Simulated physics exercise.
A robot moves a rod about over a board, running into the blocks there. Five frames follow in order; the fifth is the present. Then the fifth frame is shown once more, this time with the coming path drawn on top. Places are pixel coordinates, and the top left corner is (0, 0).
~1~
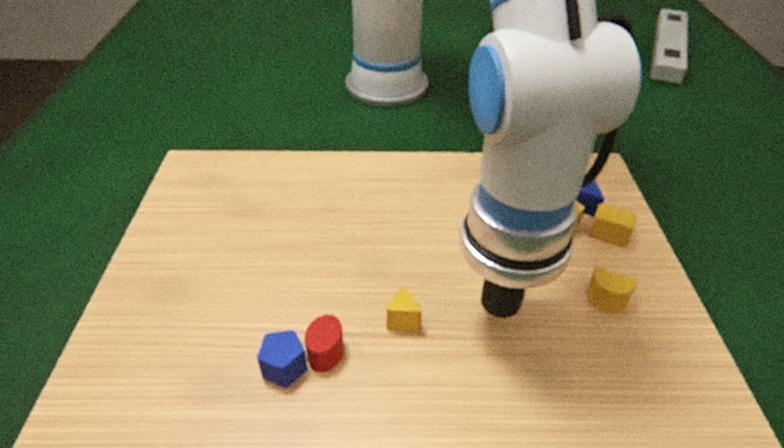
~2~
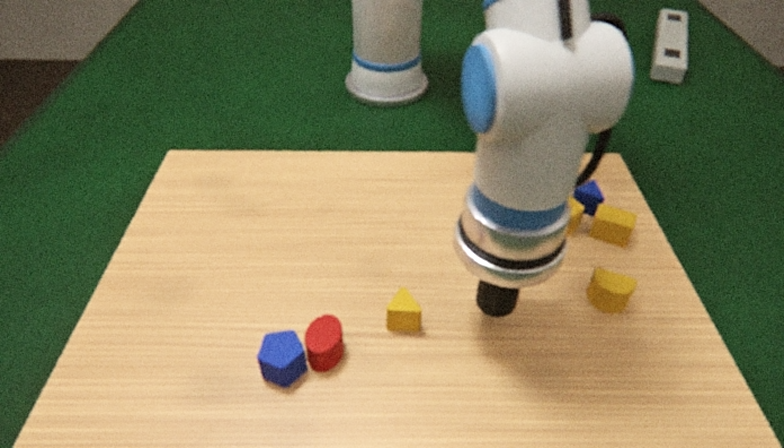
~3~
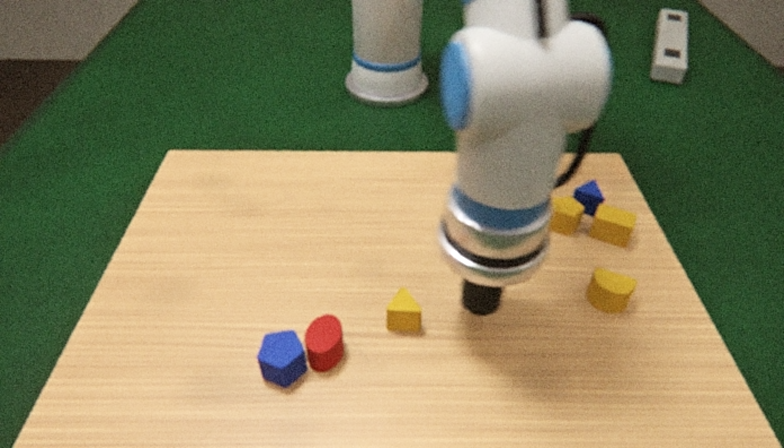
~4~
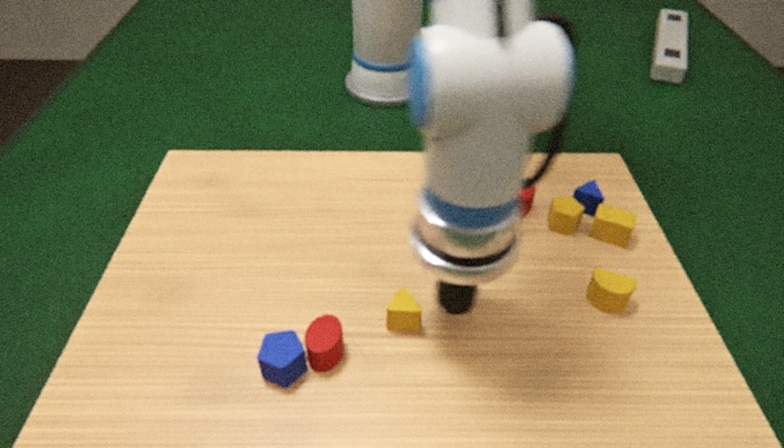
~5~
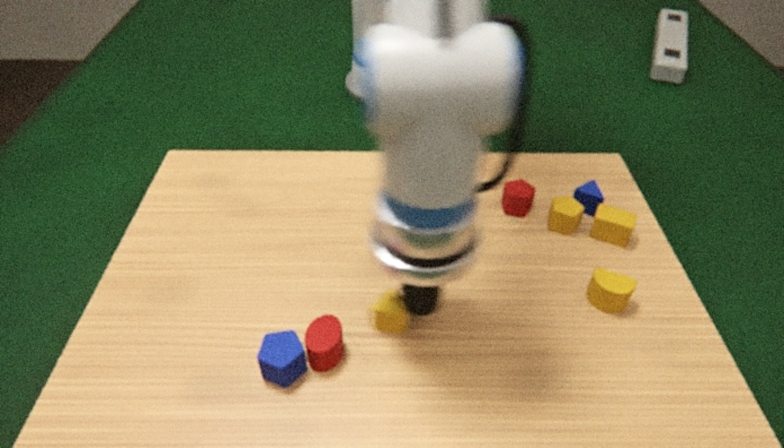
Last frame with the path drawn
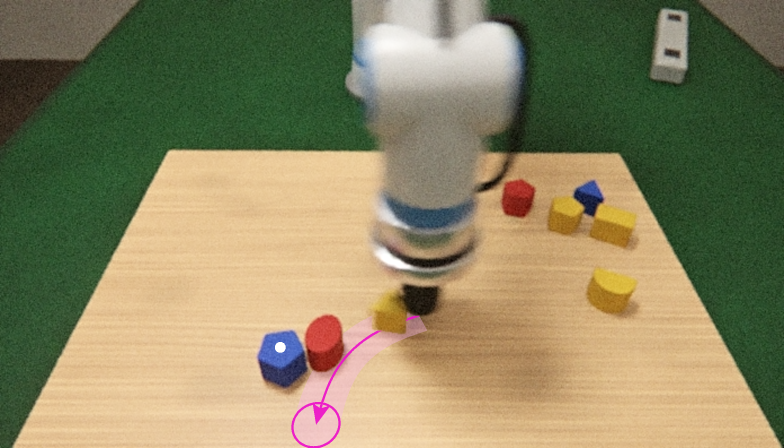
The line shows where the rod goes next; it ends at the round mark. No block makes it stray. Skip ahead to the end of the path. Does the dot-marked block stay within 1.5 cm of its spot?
I'd say no.
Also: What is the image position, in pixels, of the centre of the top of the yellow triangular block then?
In the picture, it is at (329, 308).
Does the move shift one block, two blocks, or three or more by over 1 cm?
My count: 3 or more.
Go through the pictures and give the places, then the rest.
Rod's lower end (501, 303); blue pentagon (280, 347); red elliptical block (323, 332); yellow triangular block (404, 301), in the first frame.
Rod (495, 303); blocks still, in the second frame.
Rod (480, 301); blocks still, in the third frame.
Rod (455, 300); blocks still, in the fourth frame.
Rod (420, 301); blue pentagon (280, 347); red elliptical block (323, 332); yellow triangular block (390, 303), in the fifth frame.
Drawn move, from (419, 316) over (372, 335) and (335, 372) to (316, 425); the dot is on the blue pentagon.
One third of the way, rod (371, 321); red elliptical block (317, 333), turned 20° anticlockwise; yellow triangular block (339, 311), turned 35° clockwise.
Two thirds of the way, rod (333, 359); blue pentagon (252, 355); red elliptical block (294, 343); yellow triangular block (329, 308), turned 50° clockwise.
At the end, rod (314, 411); blue pentagon (251, 355); red elliptical block (294, 344); yellow triangular block (329, 308), turned 50° clockwise.
